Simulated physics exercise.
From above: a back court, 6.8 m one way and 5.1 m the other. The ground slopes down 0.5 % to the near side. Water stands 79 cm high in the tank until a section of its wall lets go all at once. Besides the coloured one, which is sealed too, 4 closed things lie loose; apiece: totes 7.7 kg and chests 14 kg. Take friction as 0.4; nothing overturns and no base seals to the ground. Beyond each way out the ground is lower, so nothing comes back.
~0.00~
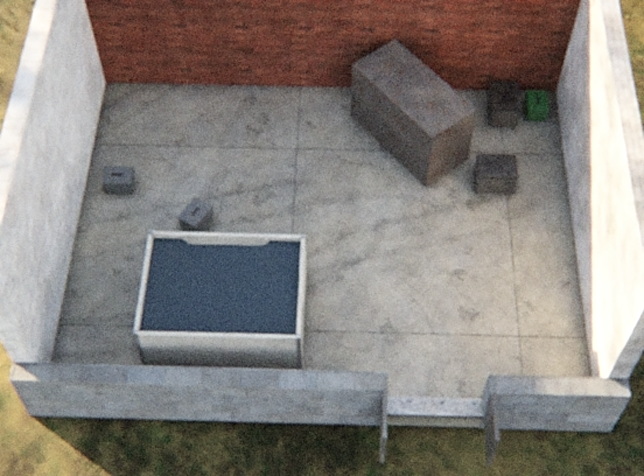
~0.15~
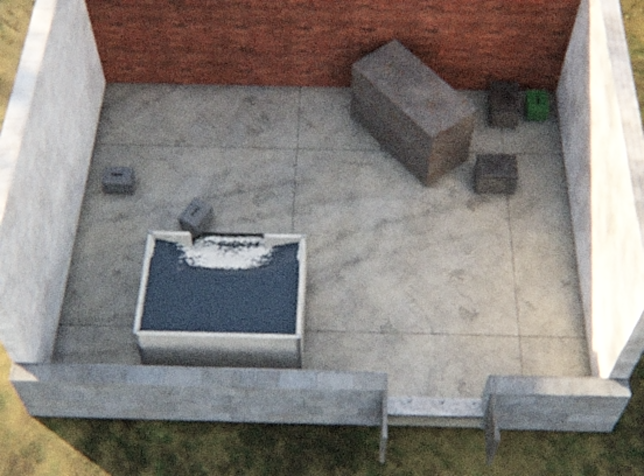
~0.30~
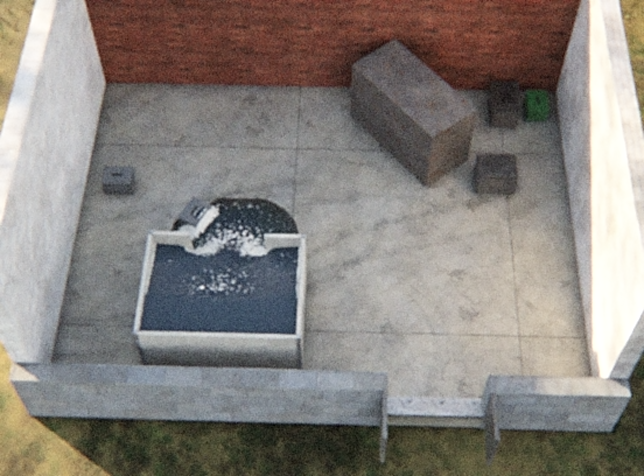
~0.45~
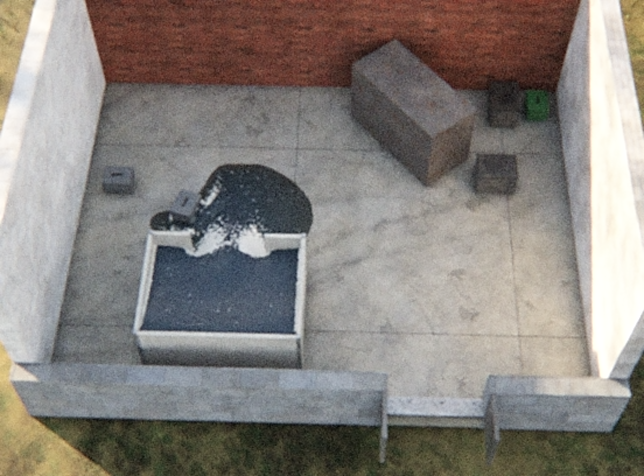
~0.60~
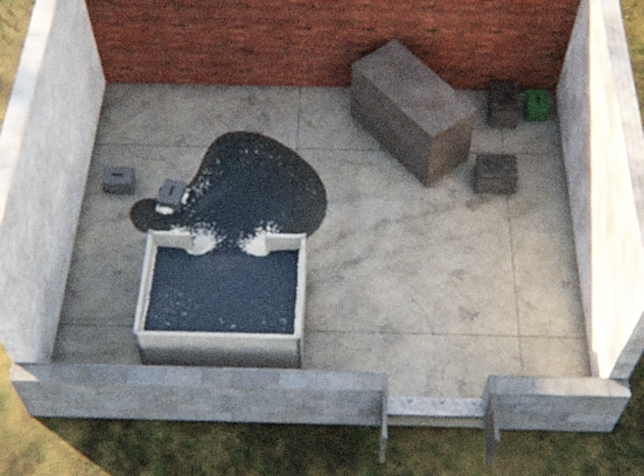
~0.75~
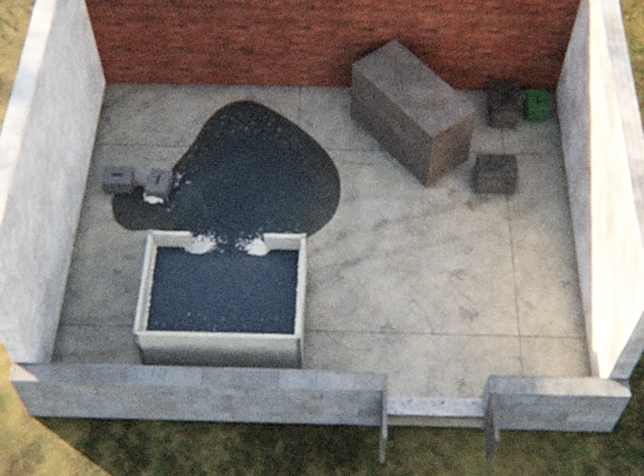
A walled yard with a pale slab floor, a brick wall at the back and a gap at the front right is seen from high above. A pale, open-topped tank of dark blue water stands front left, with two small grey boxes beyond it and a large brown-grey block, two dark boxes and a green one at right. Water pours through the tank's far side, spreads backward and sideways, and pushes the nearer grey box left beside the other, while the camera stays still.
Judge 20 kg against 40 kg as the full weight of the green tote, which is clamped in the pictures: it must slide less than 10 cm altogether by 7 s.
For it, the lower weight is enough.
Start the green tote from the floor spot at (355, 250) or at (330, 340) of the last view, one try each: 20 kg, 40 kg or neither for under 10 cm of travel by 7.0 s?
In turn: The smaller is enough; the smaller is enough.
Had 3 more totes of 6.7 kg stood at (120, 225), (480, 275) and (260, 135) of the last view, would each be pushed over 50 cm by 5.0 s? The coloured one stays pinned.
In turn: Over, under, past it.
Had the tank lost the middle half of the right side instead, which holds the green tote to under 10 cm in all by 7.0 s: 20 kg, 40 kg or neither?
In that case only the larger load is enough.
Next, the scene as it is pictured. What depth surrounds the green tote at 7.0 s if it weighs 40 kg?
Roughly 2 cm.
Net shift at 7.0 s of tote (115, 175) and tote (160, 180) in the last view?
In turn: 300 cm, 250 cm.
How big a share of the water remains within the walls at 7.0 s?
Some 98 per cent remains.
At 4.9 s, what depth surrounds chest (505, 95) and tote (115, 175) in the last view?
About 1 and 5 cm.
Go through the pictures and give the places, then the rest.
The first picture shows the green tote at (538, 100), on the bottom; water covers 2.7 m2; 0 of 5 have shifted.
The second picture shows the green tote at (538, 100) rests on the ground; 3.4 m2 under water; 0 of 5 have shifted.
The third picture shows the green tote at (538, 100), on the bottom; water covers 4.2 m2; 0 of 5 have shifted.
The fourth picture shows the green tote at (538, 100), on the bottom; 5.3 m2 under water; 1 of 5 have shifted.
The fifth picture shows the green tote at (538, 100), on the bottom; 6.6 m2 under water; 1 of 5 have shifted.
The sixth picture shows the green tote at (538, 100), on the bottom; water covers 8.3 m2; 1 of 5 have shifted.
After 1.4 s the green tote would be 0 cm from its start with 20 kg and 0 cm from its start with 40 kg; 0 cm of water round it then.
After 3.1 s the green tote would be 0 cm from its start with 20 kg and 0 cm from its start with 40 kg; 2 cm of water round it then.
After 4.9 s the green tote would be 0 cm from its start with 20 kg and 0 cm from its start with 40 kg; 1 cm of water round it then.
After 7.0 s the green tote would be 0 cm from its start with 20 kg and 0 cm from its start with 40 kg; 2 cm of water round it then.
